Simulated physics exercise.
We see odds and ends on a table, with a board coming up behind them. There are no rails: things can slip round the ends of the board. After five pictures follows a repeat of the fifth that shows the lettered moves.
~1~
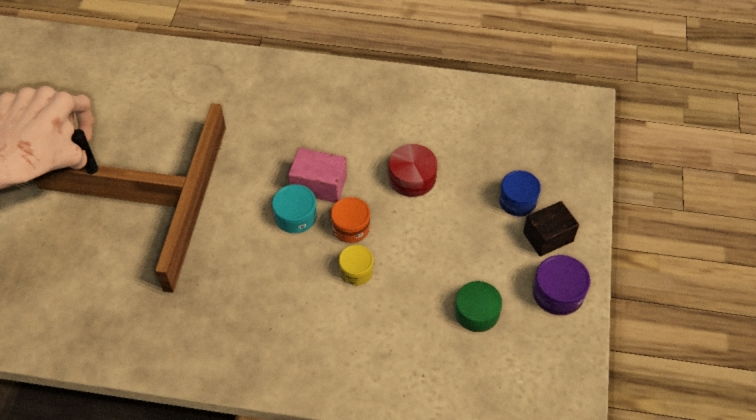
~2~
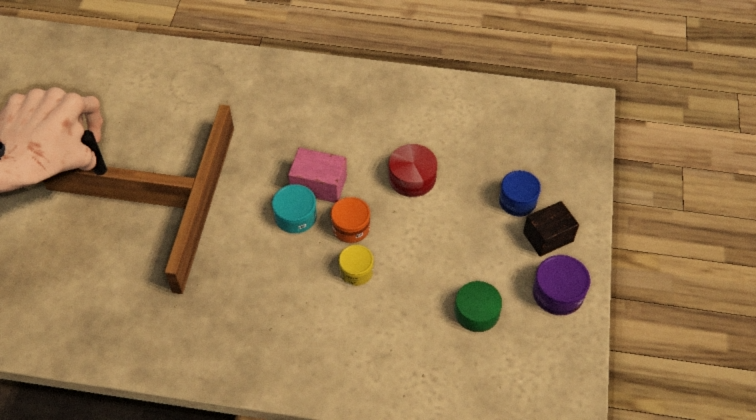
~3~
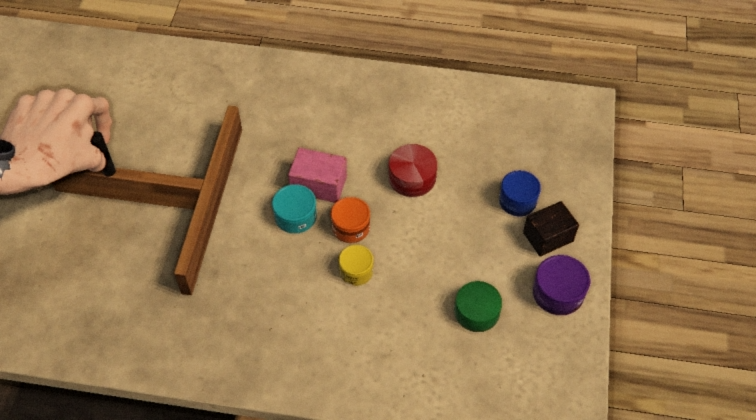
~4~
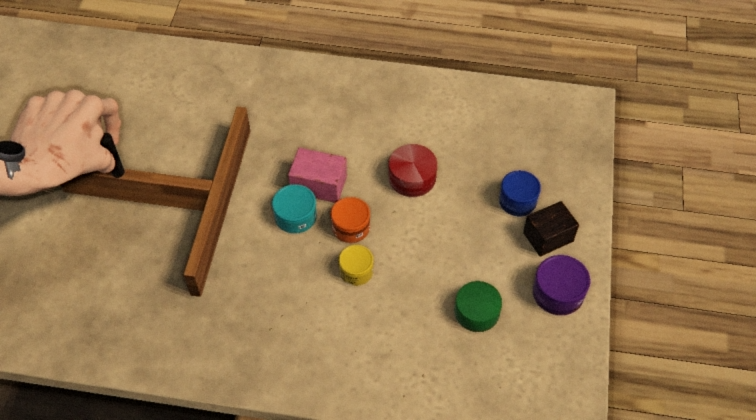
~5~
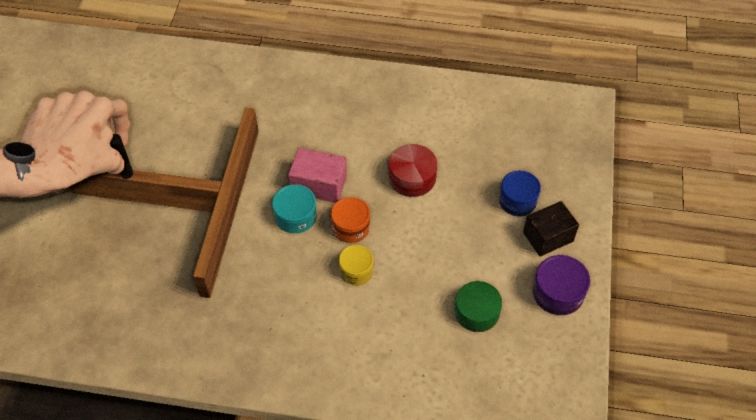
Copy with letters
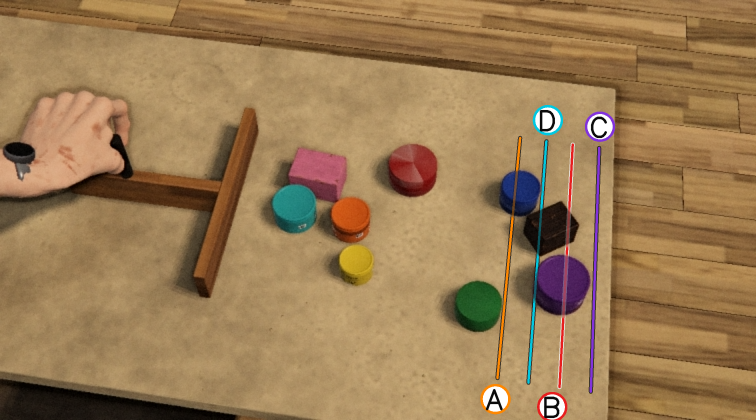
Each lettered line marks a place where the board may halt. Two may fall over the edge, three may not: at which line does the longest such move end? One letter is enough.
At D, and not beyond.
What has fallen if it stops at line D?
It is the blue jar.
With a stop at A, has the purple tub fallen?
By then, no.
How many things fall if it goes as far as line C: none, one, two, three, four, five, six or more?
Six or more.
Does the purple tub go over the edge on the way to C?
Yes.
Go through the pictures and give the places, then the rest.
Blue jar (520, 193); red tin (413, 170); purple tub (561, 286), in the first frame.
Board (199, 184); pink block (318, 175), in the second frame.
Board (208, 185); green pot (478, 307), in the third frame.
Board (217, 186); black block (551, 229), in the fourth frame.
Board (226, 187); blue jar (520, 193); red tin (413, 170); purple tub (561, 286), in the fifth frame.
On the marked copy, A at (510, 248); B at (567, 256); C at (595, 260); D at (538, 252).
With D. Early on, board (336, 202); red tin (427, 171); pink block (376, 182).
Further on, board (449, 217); blue jar (528, 195); orange tub (495, 264).
At the end, board (538, 229); blue jar over the edge; black block (607, 234); one fallen.
As for the rest, A is within the limit but short; B drops three; C drops nine.
